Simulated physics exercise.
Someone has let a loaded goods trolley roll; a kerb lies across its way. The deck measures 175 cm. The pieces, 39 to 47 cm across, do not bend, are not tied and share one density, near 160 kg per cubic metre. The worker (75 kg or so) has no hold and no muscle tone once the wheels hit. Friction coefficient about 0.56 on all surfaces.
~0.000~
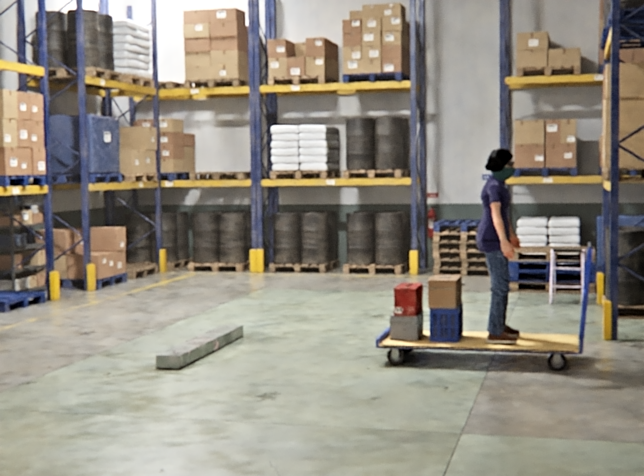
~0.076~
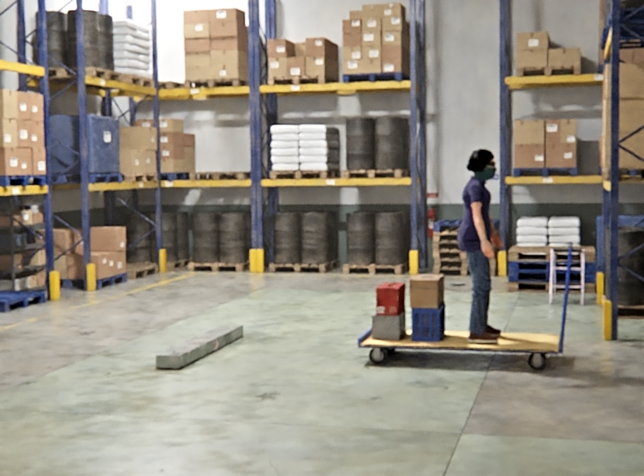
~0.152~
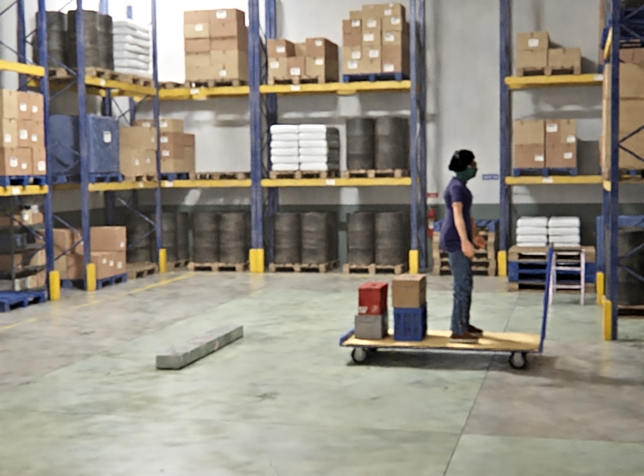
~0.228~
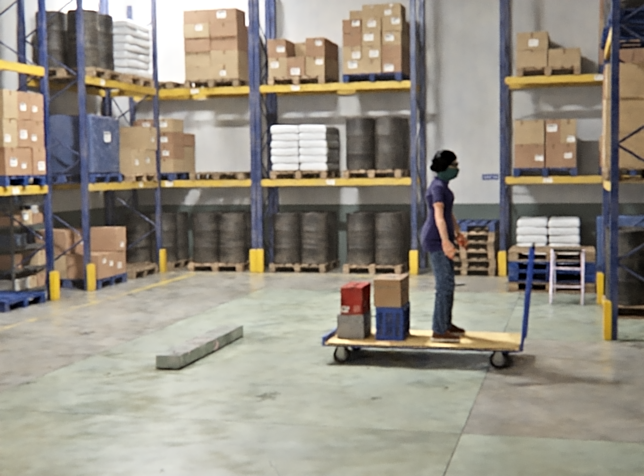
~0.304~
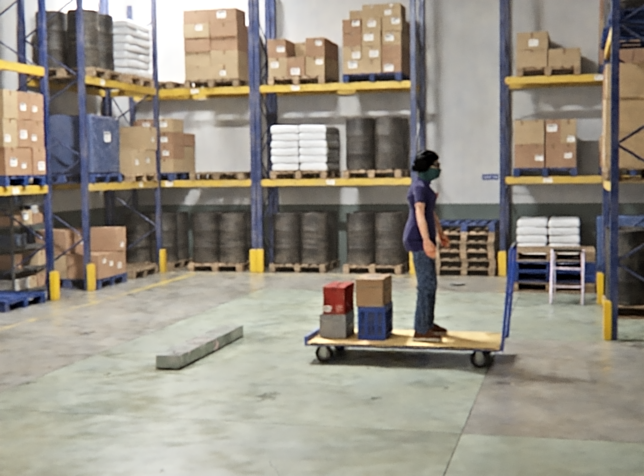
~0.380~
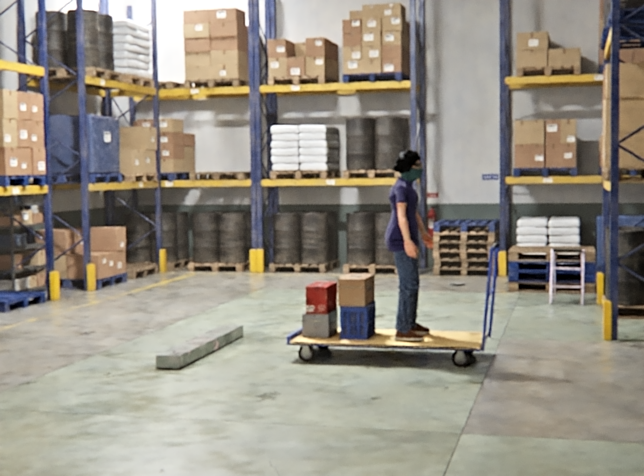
In a warehouse lined with tall racks, a worker in a purple top stood on a flat trolley loaded with boxes as it rolled steadily left across the floor toward a low kerb.
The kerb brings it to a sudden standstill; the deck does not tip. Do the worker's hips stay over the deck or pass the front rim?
The worker's hips end beyond the front rim.
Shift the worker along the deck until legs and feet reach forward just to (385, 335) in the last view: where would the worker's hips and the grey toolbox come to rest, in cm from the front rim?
In that case hips 10 past, grey 20 behind.
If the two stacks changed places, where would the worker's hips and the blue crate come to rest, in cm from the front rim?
In that case hips 30 past, blue 0 past.
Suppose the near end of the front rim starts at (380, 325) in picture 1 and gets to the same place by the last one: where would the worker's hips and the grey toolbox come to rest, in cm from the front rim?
Then hips 0 behind, grey 20 past.
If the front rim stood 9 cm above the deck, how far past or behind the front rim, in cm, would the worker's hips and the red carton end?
In that case hips 30 past, red 130 past.
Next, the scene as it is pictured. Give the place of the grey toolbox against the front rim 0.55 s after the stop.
Some 0 cm behind it.
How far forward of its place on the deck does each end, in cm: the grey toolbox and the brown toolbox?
About: Grey 30, brown 195.
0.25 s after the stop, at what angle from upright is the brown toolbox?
Roughly 40° from upright.
After 0.81 s the deck stops.
After 1.06 s the worker's hips are 42 cm behind the rim, near (245, 259) in the last picture's view.
After 1.36 s the worker's hips are 13 cm behind the rim, near (215, 291) in the last picture's view.
After 1.81 s the worker's hips are 1 cm behind the rim, near (204, 289) in the last picture's view.
At rest, 3.3 s, past the rim, red carton, grey toolbox, brown toolbox and the worker's hips; behind it, blue crate.
